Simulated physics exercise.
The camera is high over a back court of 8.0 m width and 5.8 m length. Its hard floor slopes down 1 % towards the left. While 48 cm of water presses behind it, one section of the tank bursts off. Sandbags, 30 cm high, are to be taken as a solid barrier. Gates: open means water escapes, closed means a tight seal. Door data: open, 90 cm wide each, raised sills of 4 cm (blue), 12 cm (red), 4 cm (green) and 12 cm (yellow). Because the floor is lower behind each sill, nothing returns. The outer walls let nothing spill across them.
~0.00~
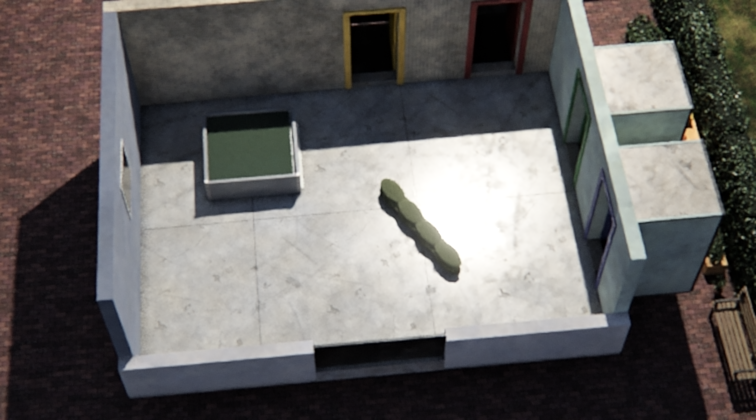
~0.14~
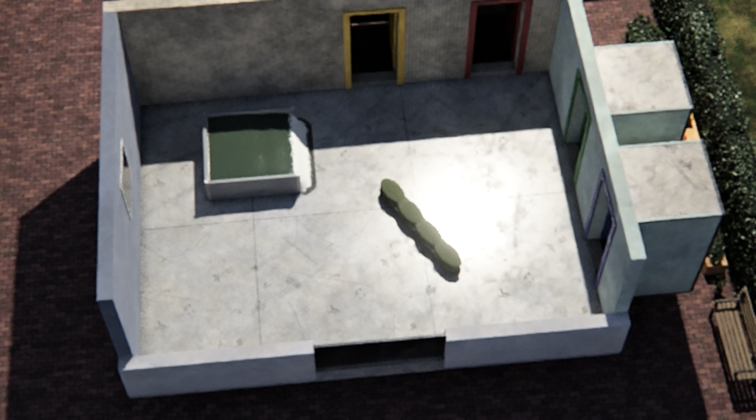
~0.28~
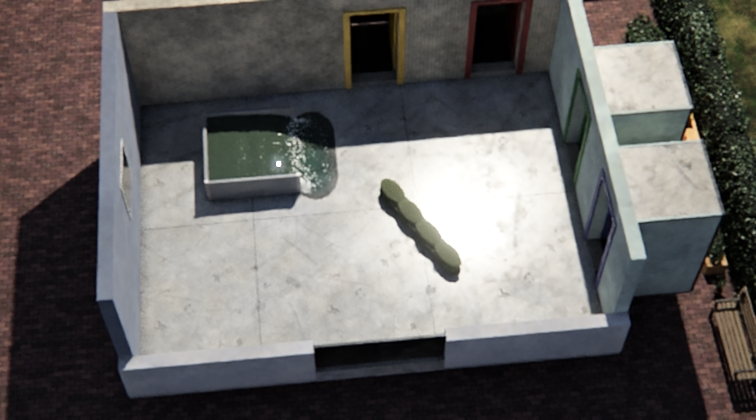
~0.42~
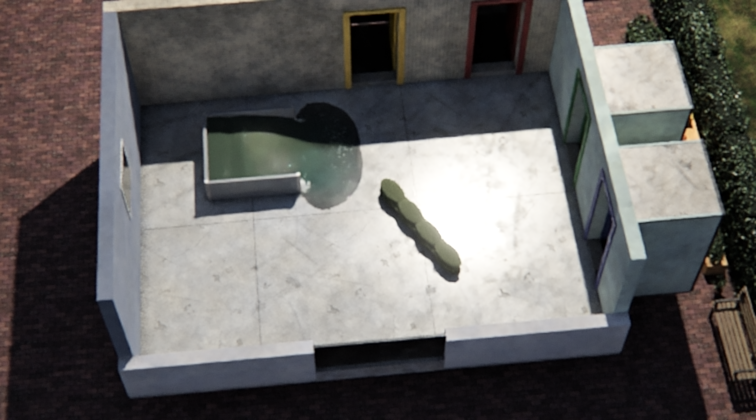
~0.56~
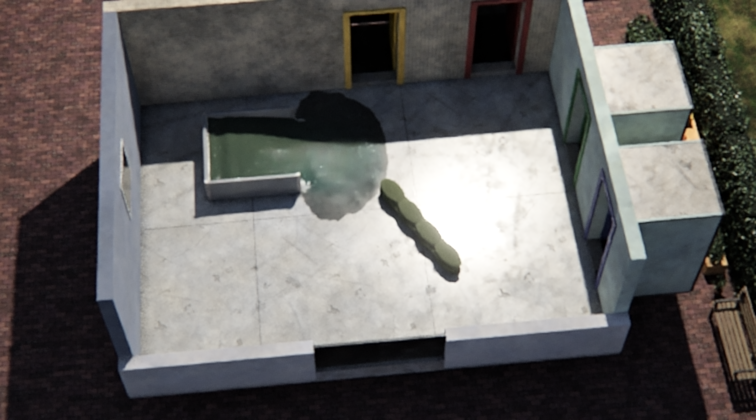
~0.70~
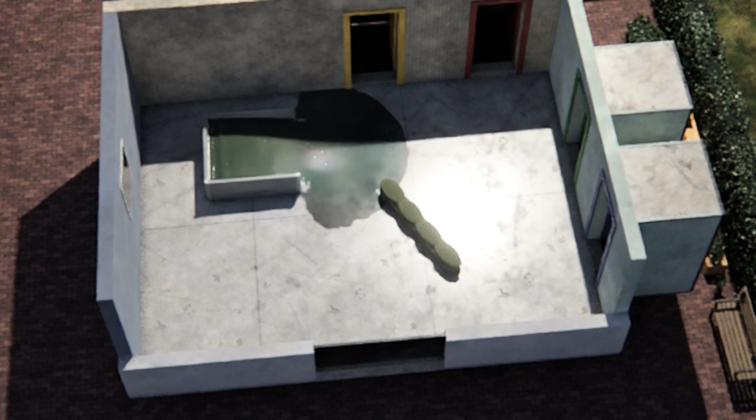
Dark green water sits still in a pale rectangular tank inside a walled court seen from above, then pours out through the tank's open right side. It spreads rightward over the pale floor in a widening rounded pool, reaching the upper end of a slanting, lumpy green hedge-like barrier.
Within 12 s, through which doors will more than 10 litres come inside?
One by one: At the blue door I expect the water to hold within the limit; at the red door I expect the water to hold within the limit; at the green door I expect the water to rise above the limit; at the yellow door I expect the water to hold within the limit.
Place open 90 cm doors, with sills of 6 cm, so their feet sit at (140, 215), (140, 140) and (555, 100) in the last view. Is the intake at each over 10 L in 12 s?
Less, less, more.
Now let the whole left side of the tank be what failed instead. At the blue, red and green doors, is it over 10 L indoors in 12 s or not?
In that case, blue door: Less than that, red door: Less than that, green door: Less than that.
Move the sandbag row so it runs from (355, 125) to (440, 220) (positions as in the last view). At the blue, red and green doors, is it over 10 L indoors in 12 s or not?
So then blue is inside it, red is inside it and green is inside it.
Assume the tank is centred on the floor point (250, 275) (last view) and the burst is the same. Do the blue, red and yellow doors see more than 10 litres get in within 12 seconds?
Blue: Beyond limit; red: Within limit; yellow: Within limit.
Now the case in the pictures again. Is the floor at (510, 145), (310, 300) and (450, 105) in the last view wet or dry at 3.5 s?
The first point is awash, the second is not yet hit and the third is awash.
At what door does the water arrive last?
Blue.
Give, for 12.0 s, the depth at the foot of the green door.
Depth: Approx. 0.5 cm.
After 1.4 s water covers 20 % of the floor and is deepest (18 cm) near (306, 169); blue door not reached, red door not reached, green door not reached, yellow door 9 cm at the sill, 0 L in.
After 2.2 s water covers 35 % of the floor and is deepest (14 cm) near (377, 194); blue door not reached, red door 7 cm at the sill, 0 L in, green door 2 cm at the sill, 0 L in, yellow door 11 cm at the sill, 0 L in.
After 3.5 s water covers 45 % of the floor and is deepest (20 cm) near (534, 102); blue door 1 cm at the sill, 0 L in, red door 6 cm at the sill, 0 L in, green door 11 cm at the sill, 35 L in, yellow door 7 cm at the sill, 0 L in.
After 7.0 s water covers 55 % of the floor and is deepest (9 cm) near (510, 341); blue door 3 cm at the sill, 0 L in, red door 5 cm at the sill, 1 L in, green door 4 cm at the sill, 67 L in, yellow door 5 cm at the sill, 0 L in.
After 12.0 s water covers 80 % of the floor and is deepest (8 cm) near (142, 376); blue door 3 cm at the sill, 0 L in, red door 1 cm at the sill, 1 L in, green door 1 cm at the sill, 67 L in, yellow door 2 cm at the sill, 0 L in.
